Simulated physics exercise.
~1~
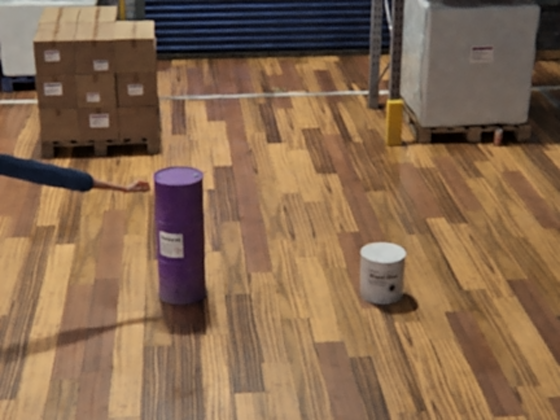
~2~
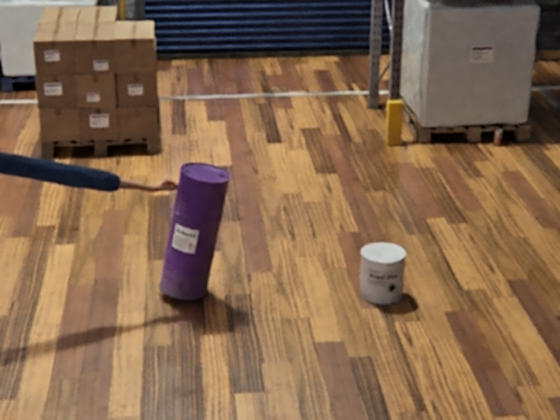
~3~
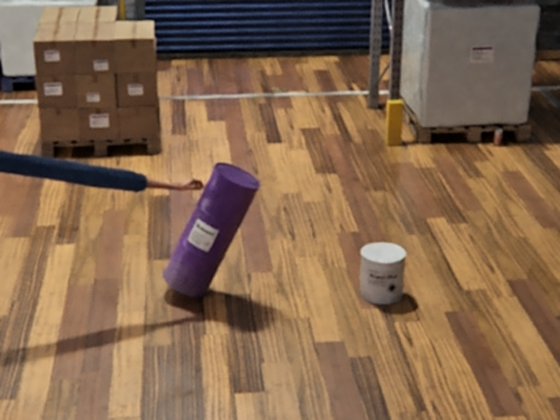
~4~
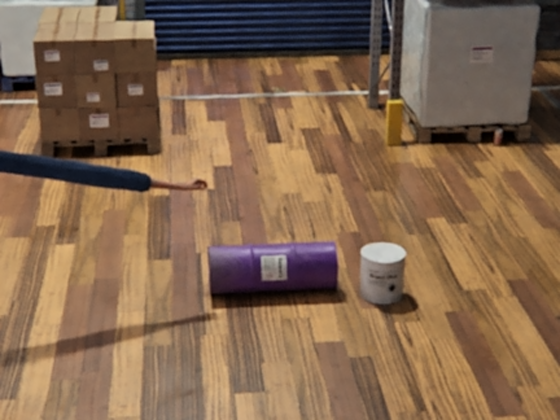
On a wood-plank floor in a storage area, a hand at the end of a dark blue sleeve pushed an upright purple drum to the right until it leaned and toppled, ending on its side just left of a white pail that stayed put.
